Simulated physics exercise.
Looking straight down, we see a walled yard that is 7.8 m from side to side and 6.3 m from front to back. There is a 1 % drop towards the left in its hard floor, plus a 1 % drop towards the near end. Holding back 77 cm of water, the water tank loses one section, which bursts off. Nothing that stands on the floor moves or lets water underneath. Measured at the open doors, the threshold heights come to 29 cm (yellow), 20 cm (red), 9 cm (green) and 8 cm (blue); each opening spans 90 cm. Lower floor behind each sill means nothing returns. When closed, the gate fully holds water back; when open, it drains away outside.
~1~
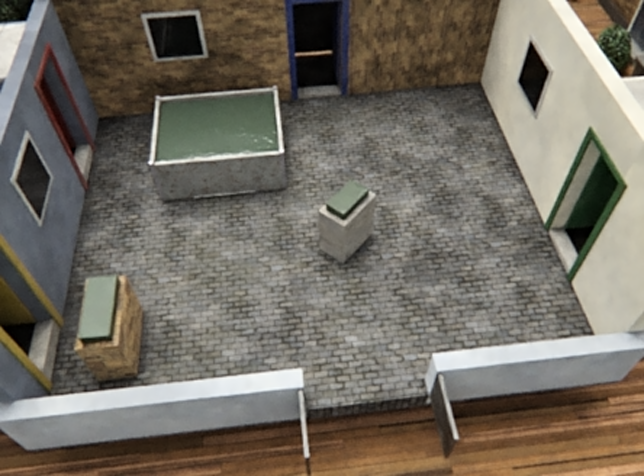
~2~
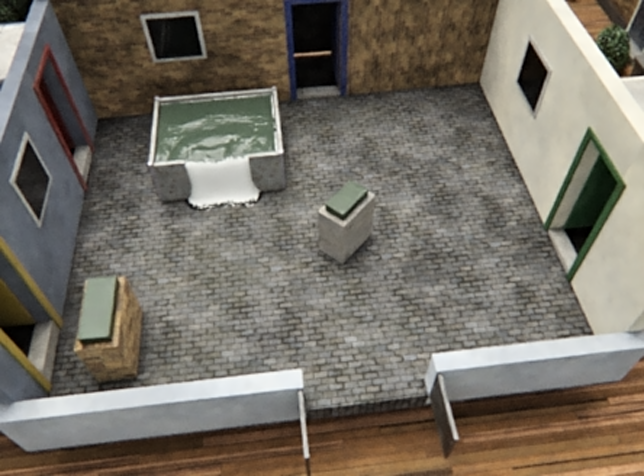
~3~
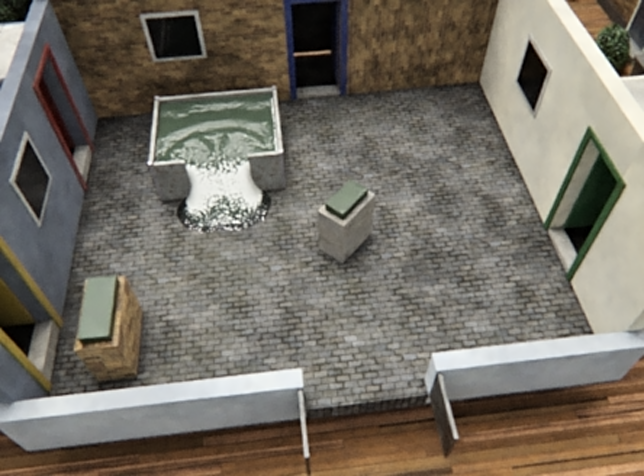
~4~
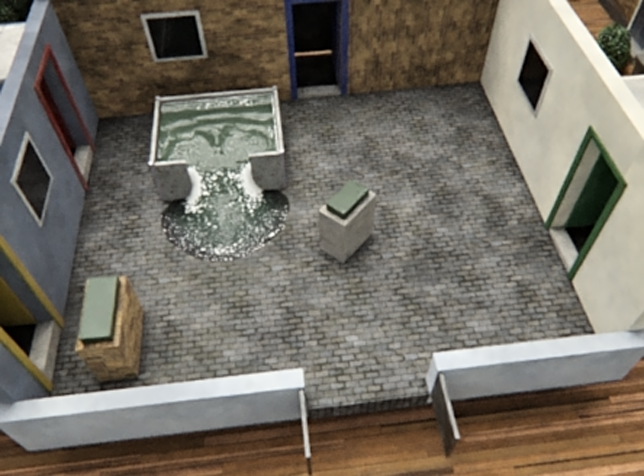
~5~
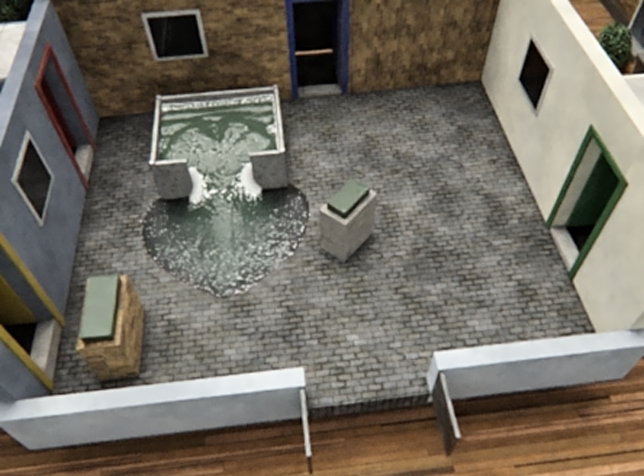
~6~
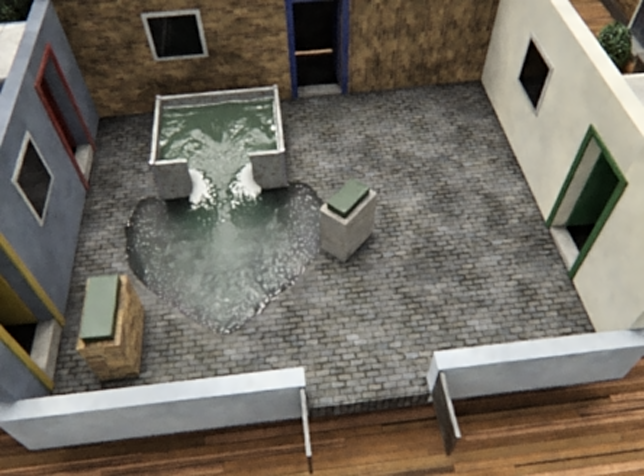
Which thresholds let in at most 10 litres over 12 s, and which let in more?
Yellow door: Lags behind the figure; red door: Lags behind the figure; green door: Lags behind the figure; blue door: Lags behind the figure.
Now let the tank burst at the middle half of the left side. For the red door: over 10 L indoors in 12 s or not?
Then the red door ends up out of bounds.
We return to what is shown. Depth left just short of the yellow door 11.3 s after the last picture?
Roughly 8.0 centimetres.
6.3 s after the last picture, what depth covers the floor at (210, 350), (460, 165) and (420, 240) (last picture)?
Reading - approx. 10 / 0 / 1 cm.
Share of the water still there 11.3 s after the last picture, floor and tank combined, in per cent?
Close to 72 in a hundred remains.
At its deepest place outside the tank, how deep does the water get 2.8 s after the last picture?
About 24 cm at most.
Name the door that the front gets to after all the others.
The final one is the blue door.
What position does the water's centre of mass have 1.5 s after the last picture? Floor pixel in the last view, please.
Pixel position near (218, 232).
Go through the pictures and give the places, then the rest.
The water tank at (218, 128) is whole and still, 77 cm deep, in the first picture.
The front is at (257, 197), 0.6 m from the gap at (222, 182); 0.2 m2 of floor is under water; 77 cm left at the back of the water tank, in the second picture.
The front is at (258, 217), 0.9 m from the gap at (222, 182); 0.9 m2 of floor is under water; 76 cm left at the back of the water tank, in the third picture.
The front is at (243, 252), 1.4 m from the gap at (223, 183); 2.2 m2 of floor is under water; 68 cm left at the back of the water tank, in the fourth picture.
Water pours out at (223, 181) and has run 2.1 m, to (237, 289); typically 6 cm deep outside, 65 cm at the water tank's back, in the fifth picture.
Water pours out at (223, 181) and has run 2.8 m, to (223, 328); typically 5 cm deep outside, 64 cm at the water tank's back, in the sixth picture.
Then, 0.7 s after the last picture water covers 30 % of the floor and is deepest (40 cm) near (228, 196); yellow door not reached, red door not reached, green door not reached, blue door not reached.
Then, 1.5 s after the last picture water covers 35 % of the floor and is deepest (34 cm) near (140, 412); yellow door 10 cm at the sill, 0 L in, red door not reached, green door not reached, blue door not reached.
Then, 2.8 s after the last picture water covers 40 % of the floor and is deepest (24 cm) near (60, 421); yellow door 22 cm at the sill, 0 L in, red door not reached, green door not reached, blue door not reached.
Then, 6.3 s after the last picture water covers 60 % of the floor and is deepest (14 cm) near (46, 423); yellow door 12 cm at the sill, 0 L in, red door 4 cm at the sill, 0 L in, green door 3 cm at the sill, 0 L in, blue door not reached.
Then, 11.3 s after the last picture water covers 90 % of the floor and is deepest (10 cm) near (81, 227); yellow door 8 cm at the sill, 0 L in, red door 8 cm at the sill, 0 L in, green door 3 cm at the sill, 0 L in, blue door 3 cm at the sill, 0 L in.
